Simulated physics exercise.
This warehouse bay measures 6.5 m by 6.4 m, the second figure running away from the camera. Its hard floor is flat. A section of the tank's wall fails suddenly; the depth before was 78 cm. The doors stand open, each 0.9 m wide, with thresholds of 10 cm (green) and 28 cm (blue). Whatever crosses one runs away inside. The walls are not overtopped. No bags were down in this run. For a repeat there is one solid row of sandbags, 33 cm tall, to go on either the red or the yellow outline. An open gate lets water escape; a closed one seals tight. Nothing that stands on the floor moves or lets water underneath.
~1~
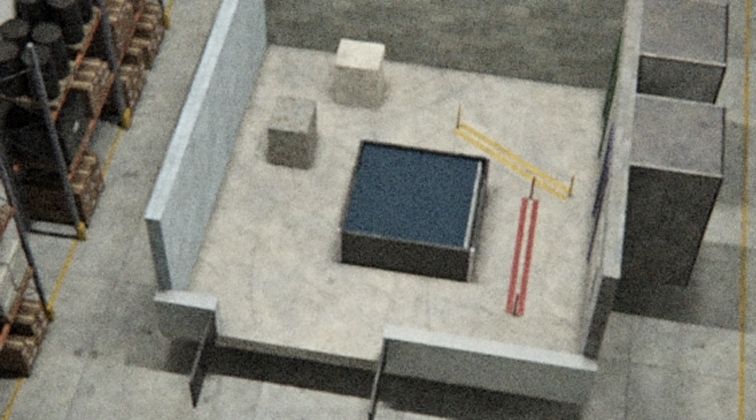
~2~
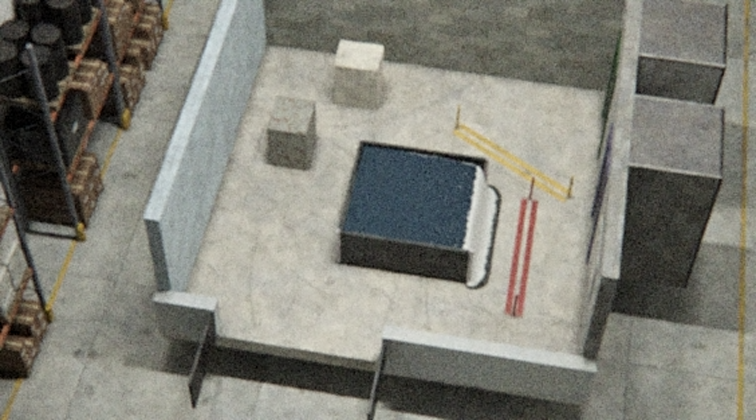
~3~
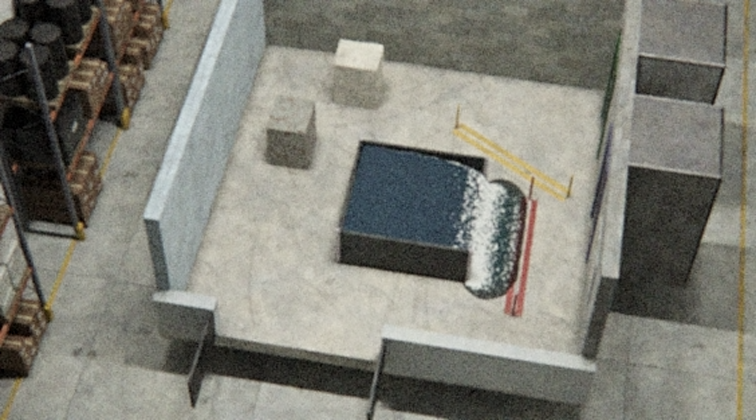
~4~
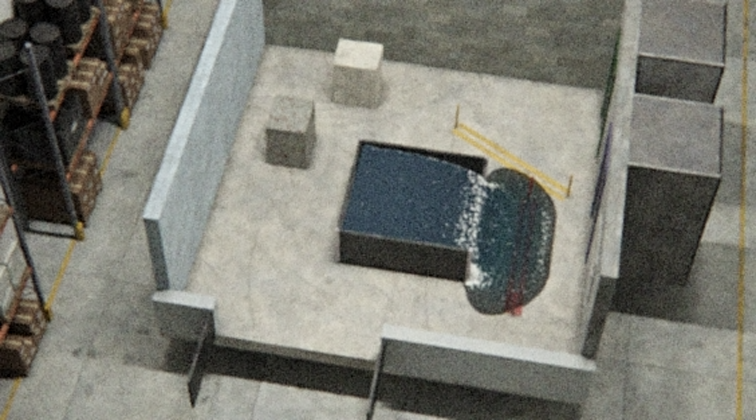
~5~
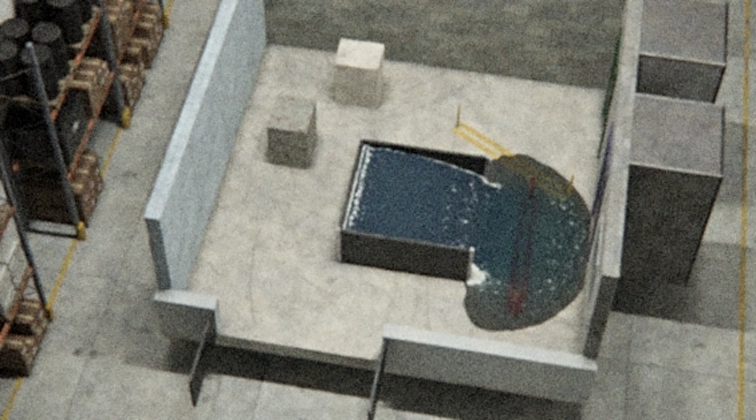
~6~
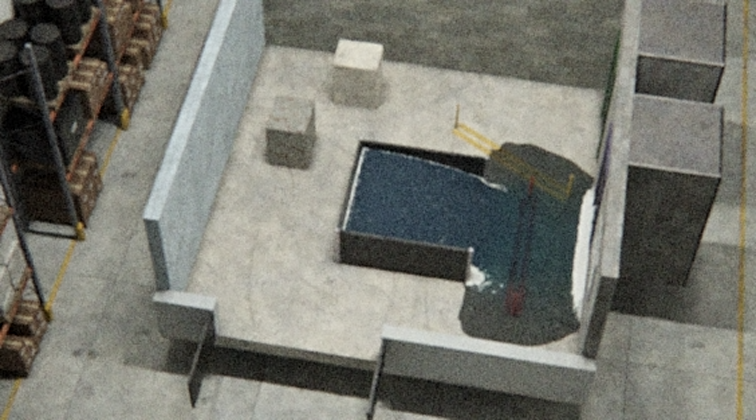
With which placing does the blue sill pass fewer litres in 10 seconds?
Choose red.
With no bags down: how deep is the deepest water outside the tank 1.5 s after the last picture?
About 50 cm.
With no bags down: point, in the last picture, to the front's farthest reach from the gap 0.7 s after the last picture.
Around (600, 108).
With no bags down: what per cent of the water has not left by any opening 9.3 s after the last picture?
Some 86 per cent remains.
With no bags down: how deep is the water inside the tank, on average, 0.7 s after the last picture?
Some 38 cm.
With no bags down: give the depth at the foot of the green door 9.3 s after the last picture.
Some 7.5 cm.
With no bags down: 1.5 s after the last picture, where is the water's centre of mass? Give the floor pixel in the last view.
Near (507, 240).
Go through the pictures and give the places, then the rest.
The tank at (415, 197) is whole and still, 78 cm deep, in the first picture.
The front is at (469, 286), 1.1 m from the gap at (476, 226); 0.4 m2 of floor is under water; 78 cm left at the back of the tank, in the second picture.
Water pours out at (475, 226) and has run 1.3 m, to (489, 295); typically 13 cm deep outside, 78 cm at the tank's back, in the third picture.
Water pours out at (474, 227) and has run 1.6 m, to (524, 177); typically 11 cm deep outside, 76 cm at the tank's back, in the fourth picture.
The front is at (581, 203), 2.0 m from the gap at (476, 227); 5.5 m2 of floor is under water; 68 cm left at the back of the tank, in the fifth picture.
Water pours out at (475, 227) and has run 2.4 m, to (577, 323); typically 9 cm deep outside, 66 cm at the tank's back, in the sixth picture.
Then, 0.7 s after the last picture water covers 25 % of the floor and is deepest (52 cm) near (585, 254) in the run without bags; in at the blue door, 70 L with no bags, 0 L with the row on red, 101 L on yellow.
Then, 1.5 s after the last picture water covers 30 % of the floor and is deepest (50 cm) near (572, 379) in the run without bags; in at the blue door, 157 L with no bags, 0 L with the row on red, 230 L on yellow.
Then, 2.8 s after the last picture water covers 60 % of the floor and is deepest (30 cm) near (573, 370) in the run without bags; in at the blue door, 185 L with no bags, 0 L with the row on red, 267 L on yellow.
Then, 5.3 s after the last picture water covers 95 % of the floor and is deepest (20 cm) near (274, 48) in the run without bags; in at the blue door, 186 L with no bags, 0 L with the row on red, 267 L on yellow.
Then, 9.3 s after the last picture water covers 100 % of the floor and is deepest (12 cm) near (339, 208) in the run without bags; in at the blue door, 186 L with no bags, 0 L with the row on red, 267 L on yellow.
